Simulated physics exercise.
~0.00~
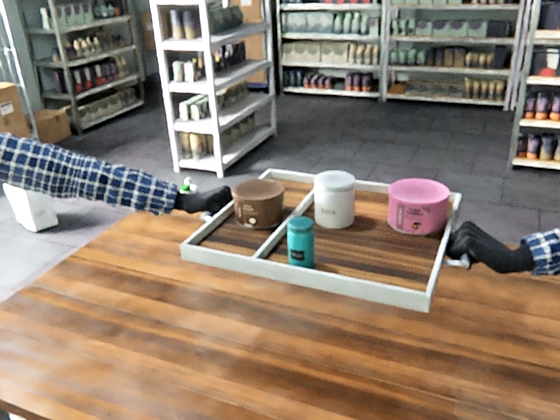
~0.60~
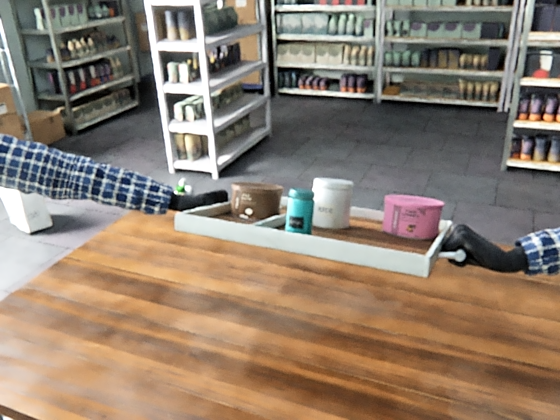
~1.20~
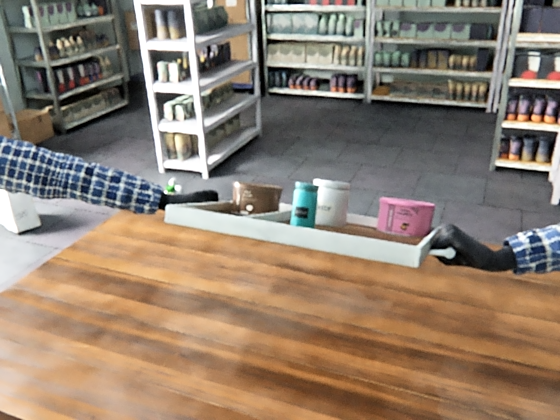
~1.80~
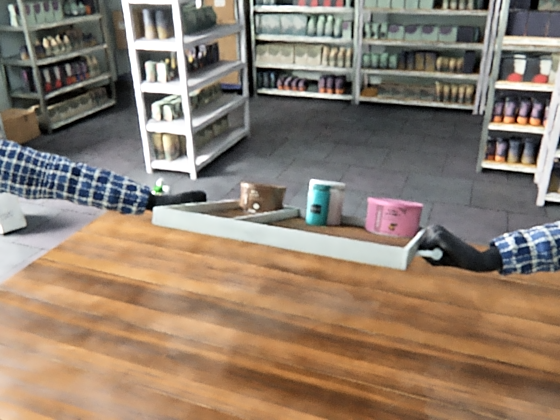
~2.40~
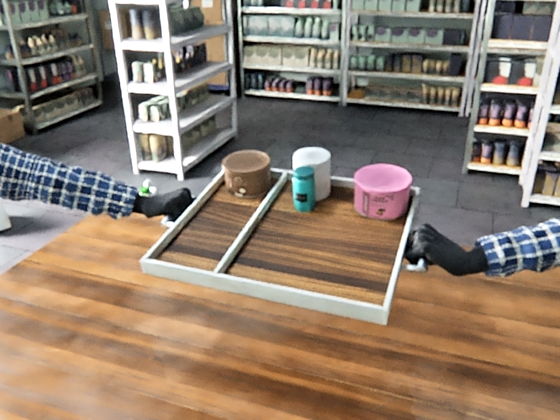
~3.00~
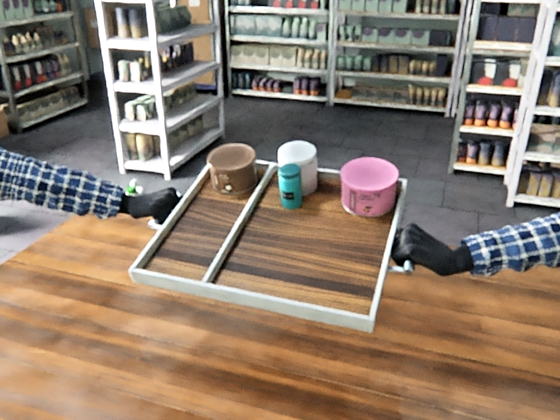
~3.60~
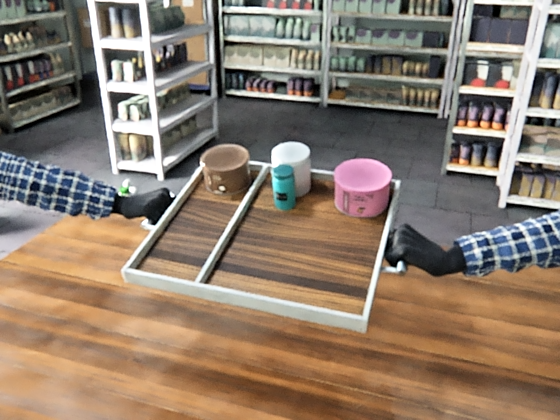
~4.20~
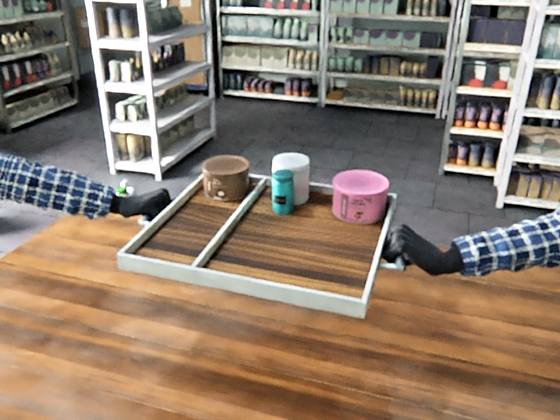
In a room lined with shelves of shoes, two gloved hands hold a tray of tubs, a jar and a turquoise shaker above a wooden table, tip its far edge down, then its near edge, and level it, leaving all four containers upright near the far side.
